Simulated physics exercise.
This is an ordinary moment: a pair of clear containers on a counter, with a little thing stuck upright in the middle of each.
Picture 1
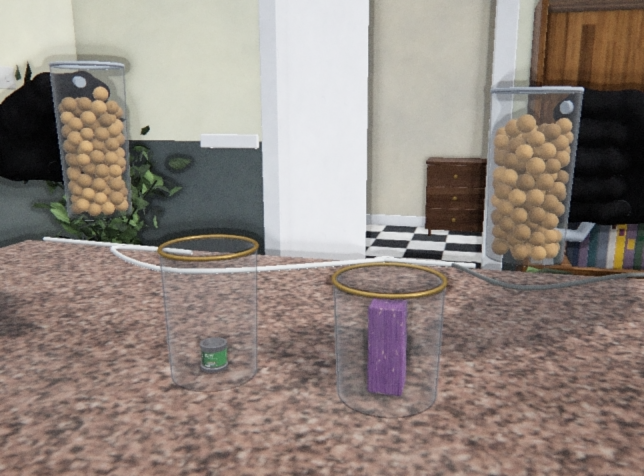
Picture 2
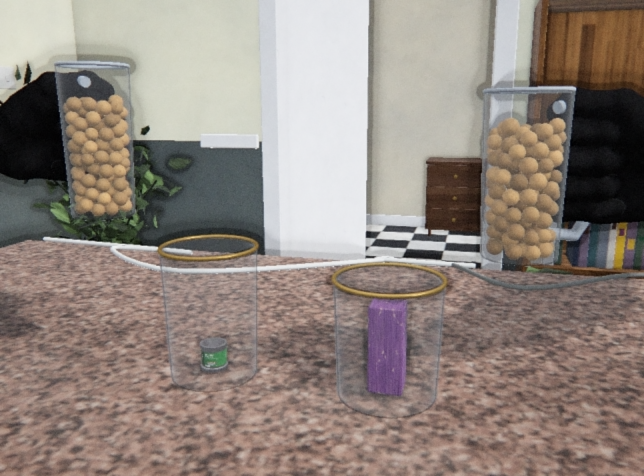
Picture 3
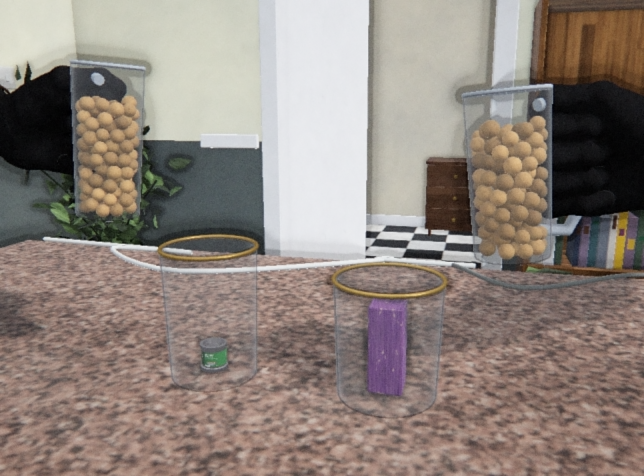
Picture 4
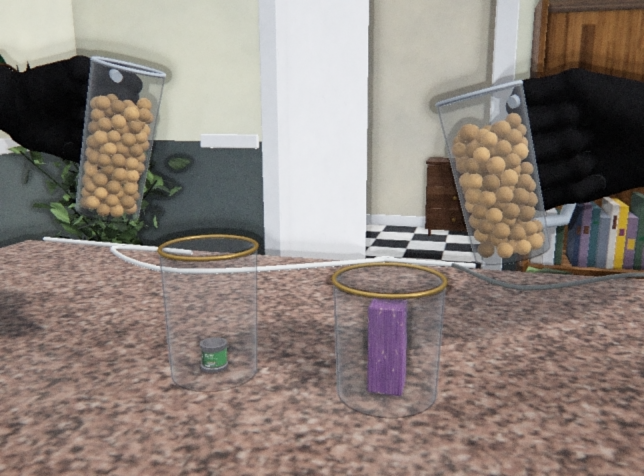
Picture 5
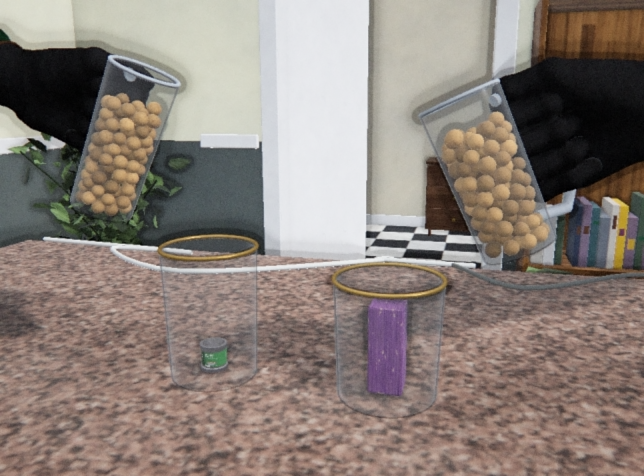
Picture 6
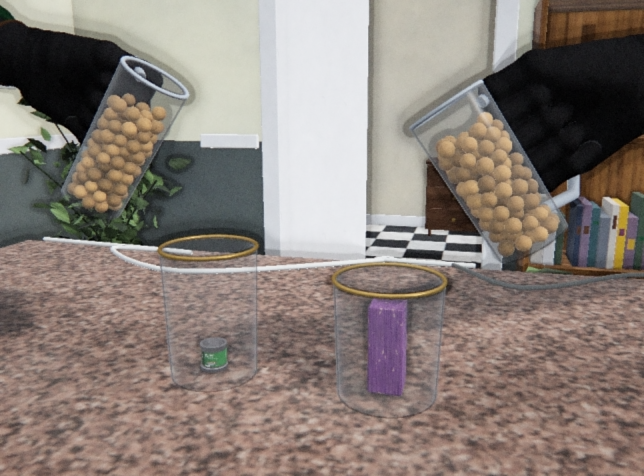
Two dark hands held clear cups of round wooden beads above a speckled counter and gradually tilted them inward, toward two clear glasses, the left holding a small green tin and the right a purple block.
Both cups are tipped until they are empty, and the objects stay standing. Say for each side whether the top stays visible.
Outcome: Left thing: Vanishes. Right thing: Stays visible.
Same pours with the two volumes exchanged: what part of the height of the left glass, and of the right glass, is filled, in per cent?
I'd say some 50 percent on the left and some 60 on the right.
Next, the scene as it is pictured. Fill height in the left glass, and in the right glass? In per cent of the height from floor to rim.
Roughly 45 % for the left and 60 % for the right.
Then, 0.36 s later than the last frame, left glass empty, all of its cupful still in the cup; right glass empty, all of its cupful still in the cup.
Then, 0.74 s later than the last frame, left glass nearly empty, nearly all of its cupful still in the cup; right glass nearly empty, the larger part of its cupful still in the cup.
Then, 1.19 s later than the last frame, left glass a third full, none of its cupful still in the cup; right glass half full, none of its cupful still in the cup, two pieces on the counter.
When it is over, left glass half full (surface near (212, 313)), nothing beside it; right glass two thirds full (surface near (388, 323)), two pieces on the counter; the left thing is covered; the right thing is still showing.
